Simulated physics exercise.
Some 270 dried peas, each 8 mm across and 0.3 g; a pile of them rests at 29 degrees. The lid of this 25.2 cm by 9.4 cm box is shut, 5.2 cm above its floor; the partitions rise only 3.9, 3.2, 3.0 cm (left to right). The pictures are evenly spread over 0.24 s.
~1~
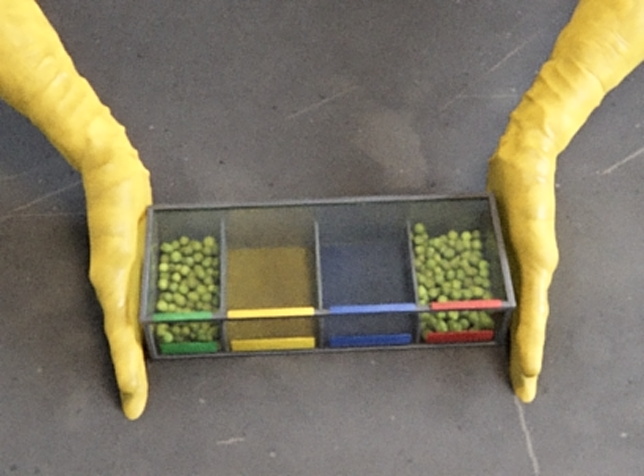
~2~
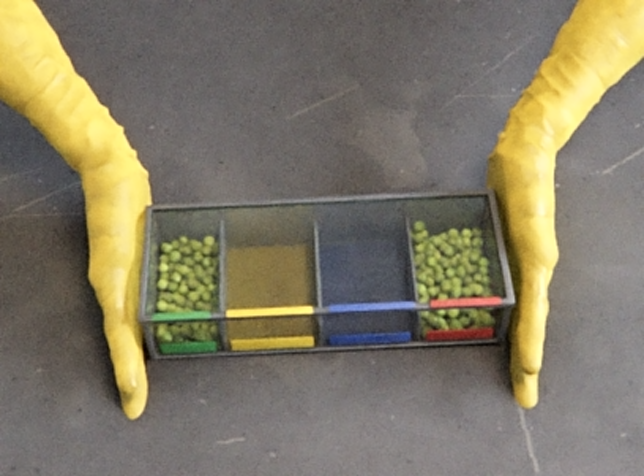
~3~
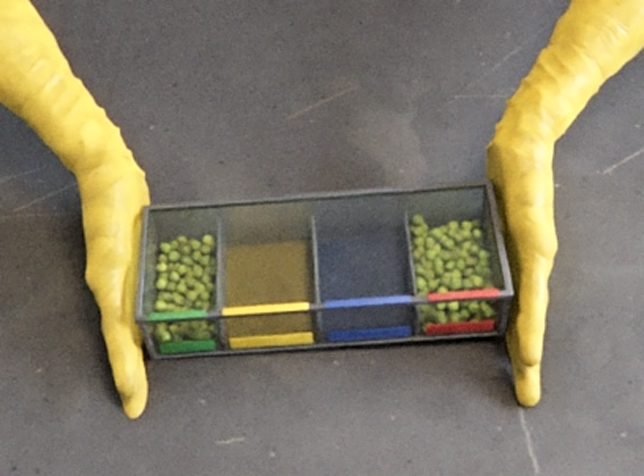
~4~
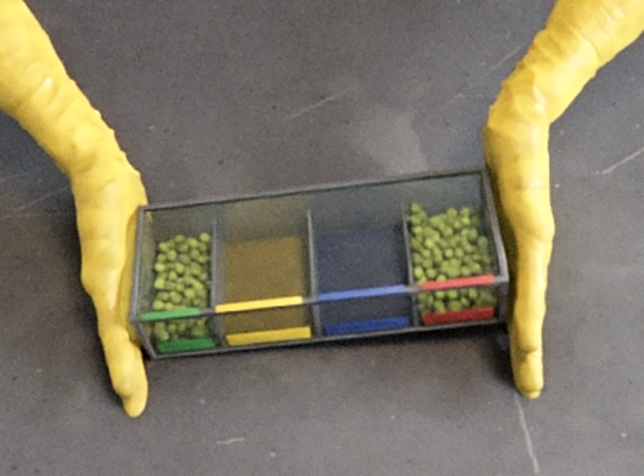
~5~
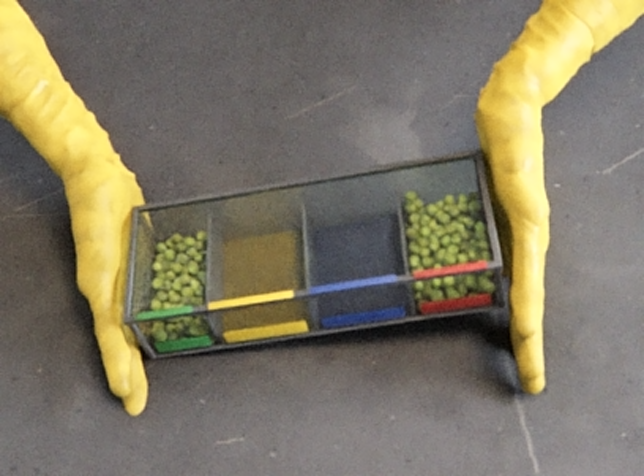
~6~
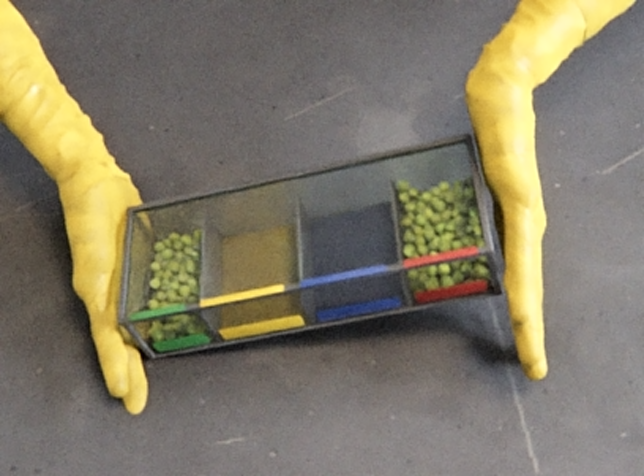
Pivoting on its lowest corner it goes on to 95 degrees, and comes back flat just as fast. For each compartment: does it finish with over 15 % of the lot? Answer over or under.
Red under, blue under, green over, yellow over.
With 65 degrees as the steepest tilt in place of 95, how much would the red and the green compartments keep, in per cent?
Then: Red 45, green 50.
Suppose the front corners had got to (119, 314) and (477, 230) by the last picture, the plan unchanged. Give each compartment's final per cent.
Red 5; blue 5; green 65; yellow 25.
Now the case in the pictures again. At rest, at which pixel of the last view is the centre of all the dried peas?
Around (200, 289).
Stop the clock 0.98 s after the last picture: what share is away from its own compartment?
Some 15 per cent.
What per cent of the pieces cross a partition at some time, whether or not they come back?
Some 45 per cent.
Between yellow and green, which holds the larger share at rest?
The green compartment.
Then, 0.98 s after the last picture, tilt 95 degrees; red 40 %, blue 10 %, green 50 %.
Then, 1.64 s after the last picture, tilt 42 degrees; red 5 %, blue 5 %, green 65 %, yellow 25 %.
Then, 2.33 s after the last picture, tilt 0 degrees; red 5 %, blue 5 %, green 65 %, yellow 25 %.
In the end, red 5 %, blue 5 %, green 65 %, yellow 20 %.
